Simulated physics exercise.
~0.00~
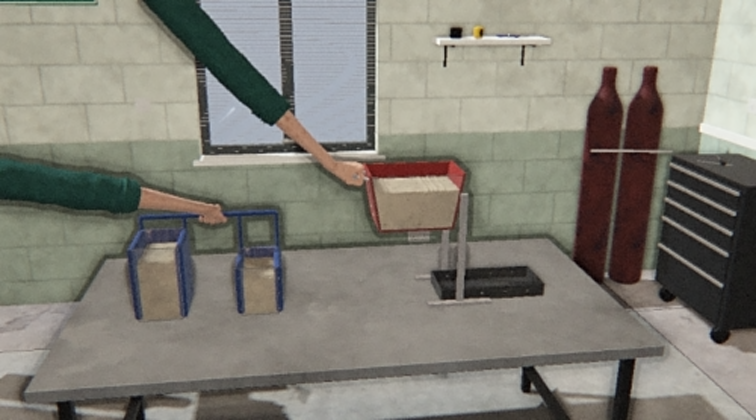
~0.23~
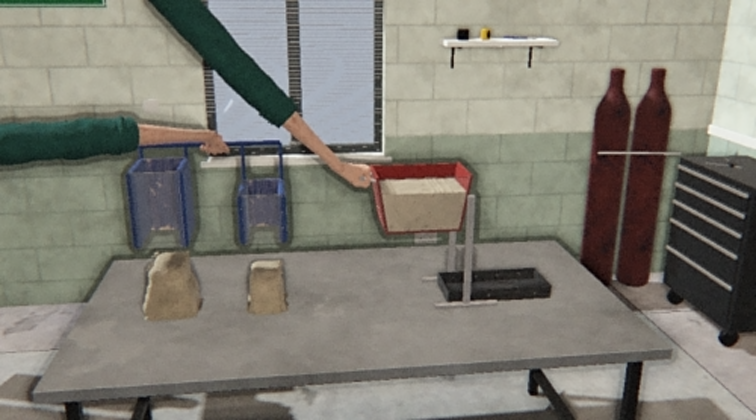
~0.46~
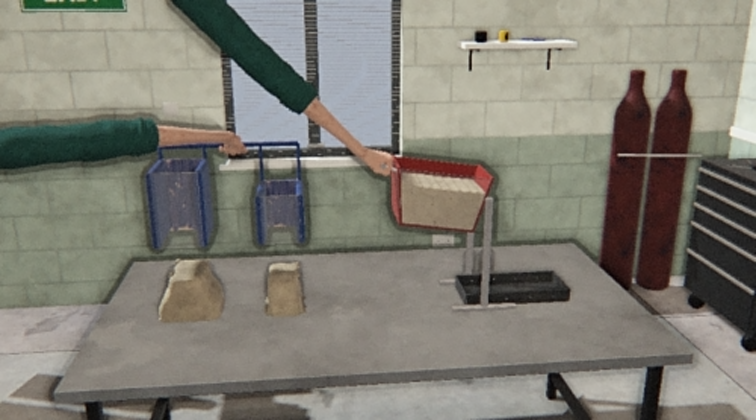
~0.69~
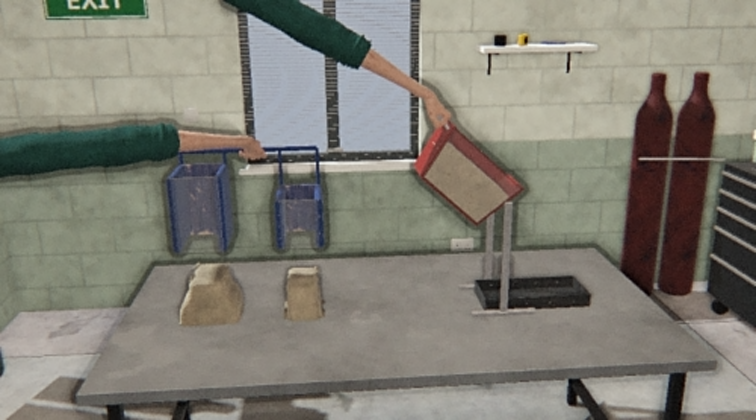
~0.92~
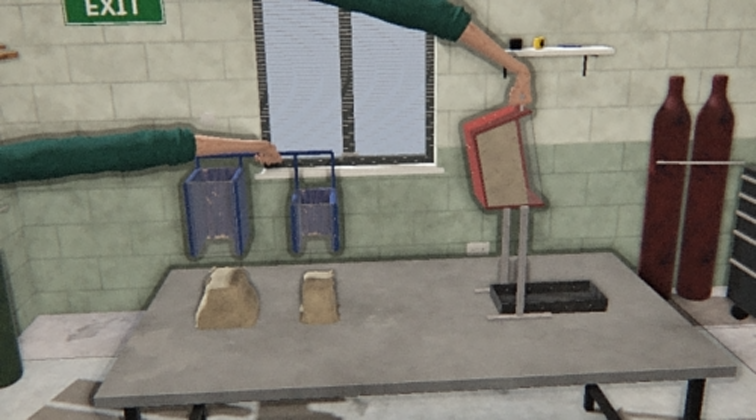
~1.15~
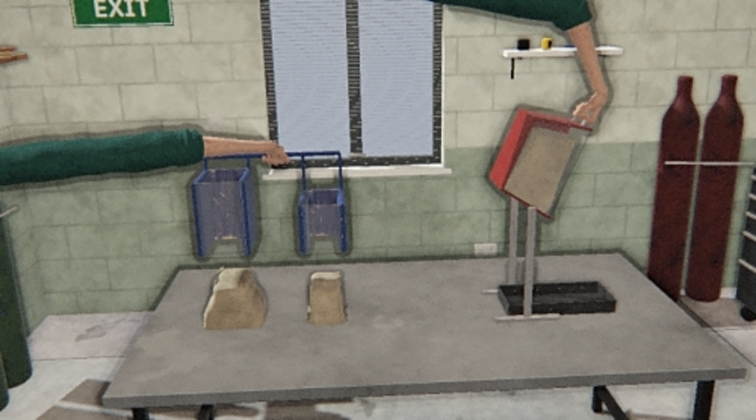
In a workshop, one arm lifted a pair of blue molds off two pale blocks on a table, the larger one slumping a little, while another arm tilted a red tub steeply over to the right.
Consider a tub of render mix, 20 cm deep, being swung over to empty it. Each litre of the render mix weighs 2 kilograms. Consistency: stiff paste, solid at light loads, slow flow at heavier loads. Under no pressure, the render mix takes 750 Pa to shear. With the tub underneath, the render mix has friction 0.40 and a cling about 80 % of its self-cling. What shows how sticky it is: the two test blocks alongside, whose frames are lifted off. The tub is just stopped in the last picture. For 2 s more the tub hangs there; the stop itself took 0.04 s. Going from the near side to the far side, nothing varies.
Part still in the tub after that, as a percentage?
Close to 0 %.
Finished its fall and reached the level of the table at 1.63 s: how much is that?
Roughly 80 per cent.
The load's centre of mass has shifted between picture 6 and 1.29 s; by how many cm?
13 cm.
After 1.29 s, the tub is at 113 degrees and holds 42 %.
After 1.46 s, the tub is at 113 degrees and holds 0 %.
After 1.63 s, the tub is at 113 degrees and holds 0 %.
After 1.80 s, the tub is at 113 degrees and holds 0 %.
After 3.15 s, the tub is at 113 degrees and holds 0 %.
